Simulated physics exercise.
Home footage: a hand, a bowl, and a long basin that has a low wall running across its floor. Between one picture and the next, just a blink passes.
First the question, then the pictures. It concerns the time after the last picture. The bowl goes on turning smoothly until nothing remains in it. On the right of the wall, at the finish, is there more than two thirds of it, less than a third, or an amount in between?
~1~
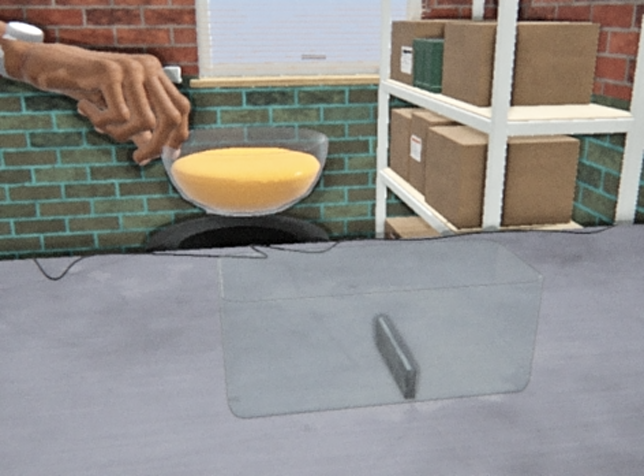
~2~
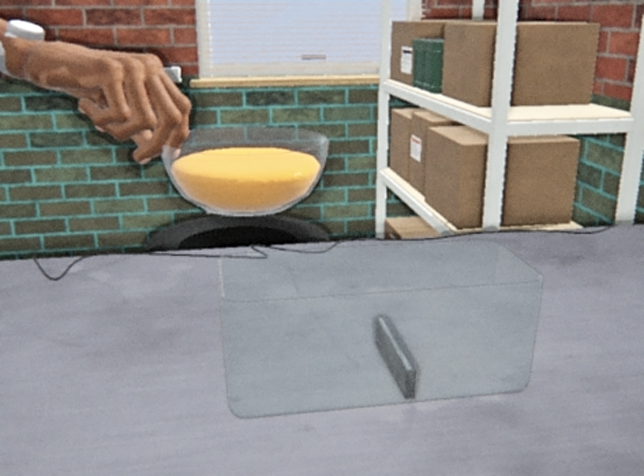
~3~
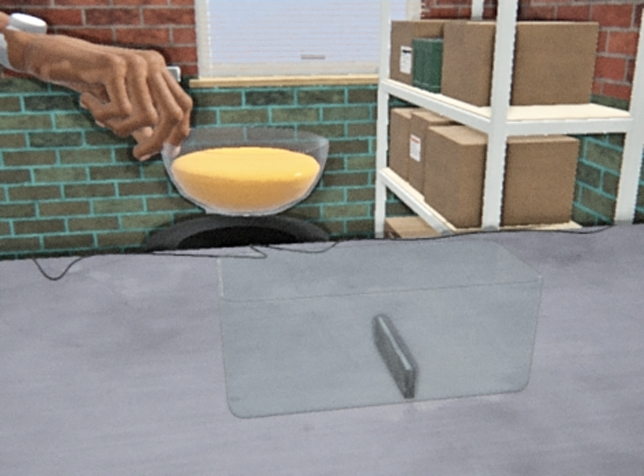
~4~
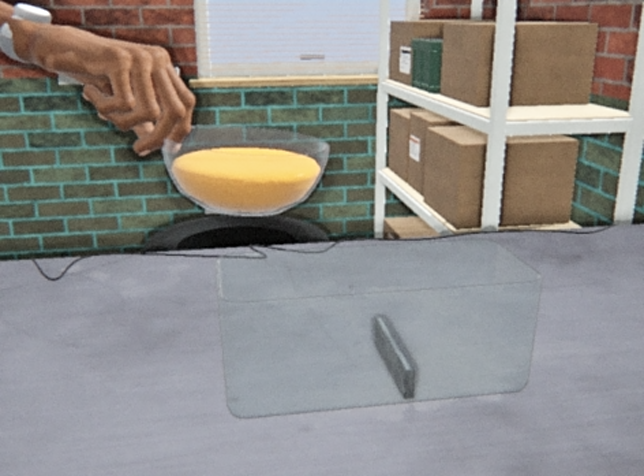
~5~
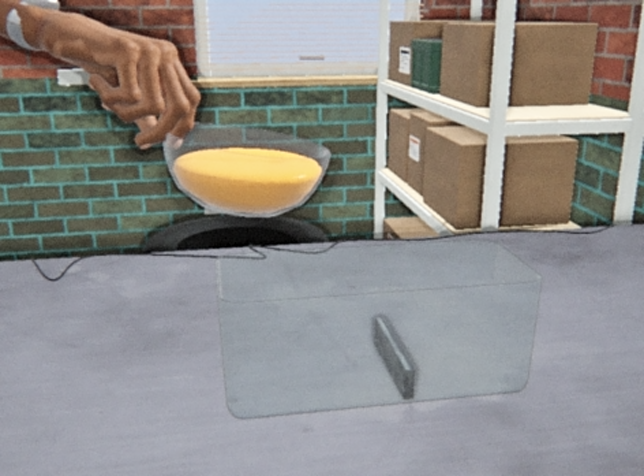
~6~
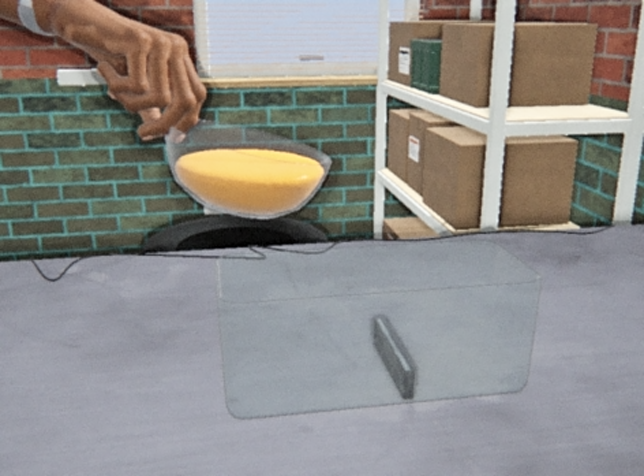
There is less than a third of it there.
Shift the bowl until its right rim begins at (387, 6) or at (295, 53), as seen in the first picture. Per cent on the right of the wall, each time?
You'd get around 85 per cent and then around 5 per cent.
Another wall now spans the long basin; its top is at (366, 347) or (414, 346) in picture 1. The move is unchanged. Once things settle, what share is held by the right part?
About 55 per cent on the first try, and 10 per cent on the second.
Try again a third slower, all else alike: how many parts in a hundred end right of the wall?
Near 15 %.
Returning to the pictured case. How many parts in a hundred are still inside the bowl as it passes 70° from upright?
40 per cent, approximately.
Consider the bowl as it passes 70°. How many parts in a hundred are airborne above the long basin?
It's about 35 per cent.
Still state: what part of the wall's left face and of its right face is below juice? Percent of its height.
Left of the wall 60 %, right of the wall 10 %.
A moment on, the tilt is 70° and 38 per cent is still to pour, 25 is left of the wall and 1 right of it.
Next, the tilt is 99° and 2 per cent is still to pour, 85 is left of the wall and 9 right of it.
Then the tilt is 101° and 0 per cent is still to pour, 89 is left of the wall and 11 right of it.
Later the tilt is 101° and 0 per cent is still to pour, 89 is left of the wall and 11 right of it.
In the end 89 per cent lies left of the wall, 10 right of it and 0 outside.
